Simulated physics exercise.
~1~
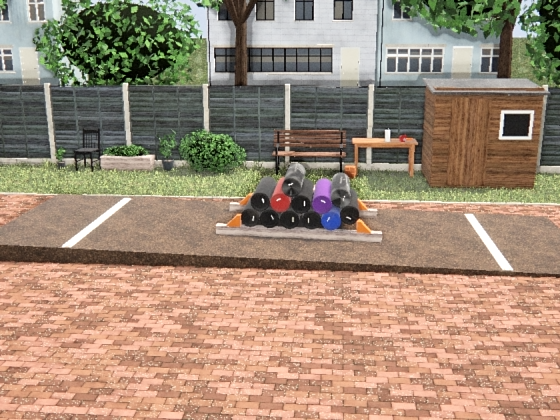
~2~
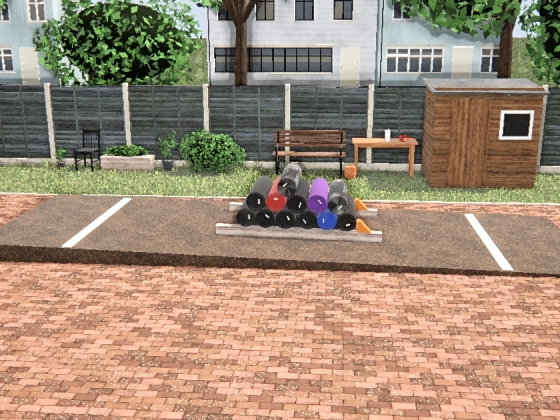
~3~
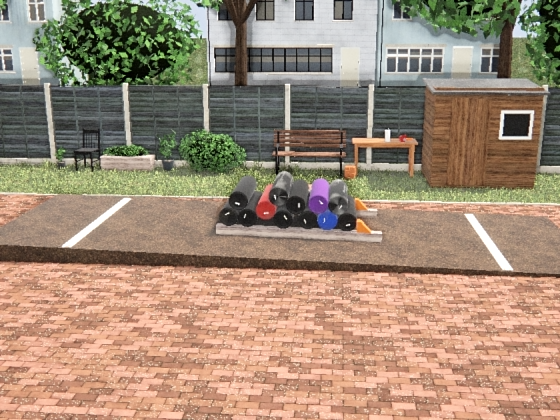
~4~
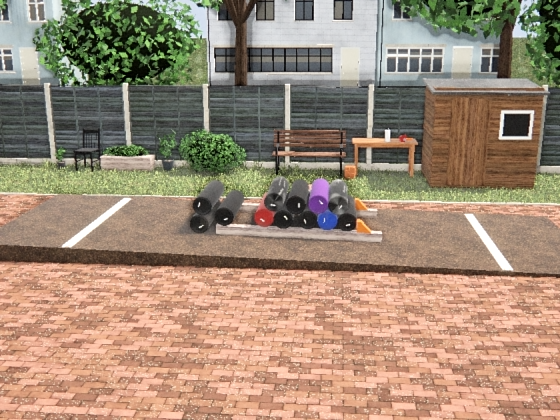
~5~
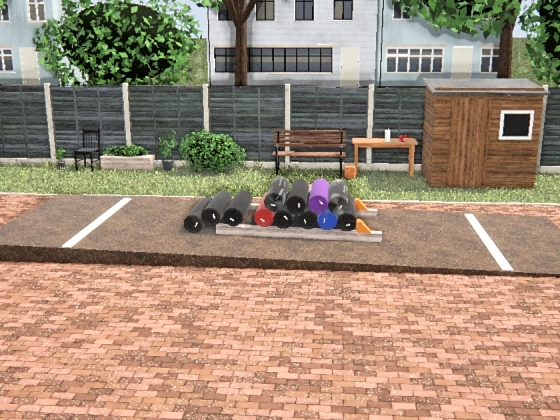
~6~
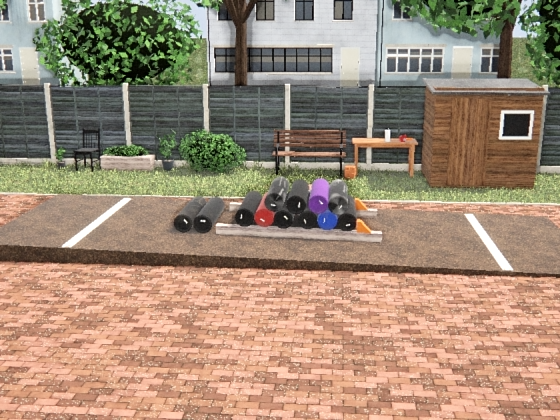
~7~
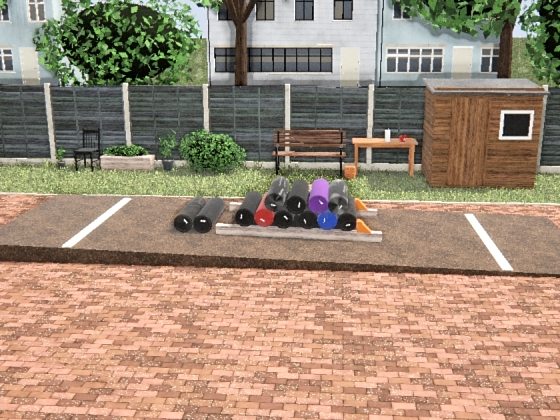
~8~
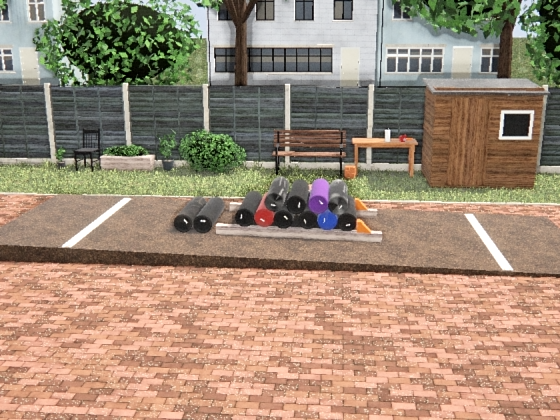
A stack of cylinders slumps left, two black ones settling on the ground beside the timbers.
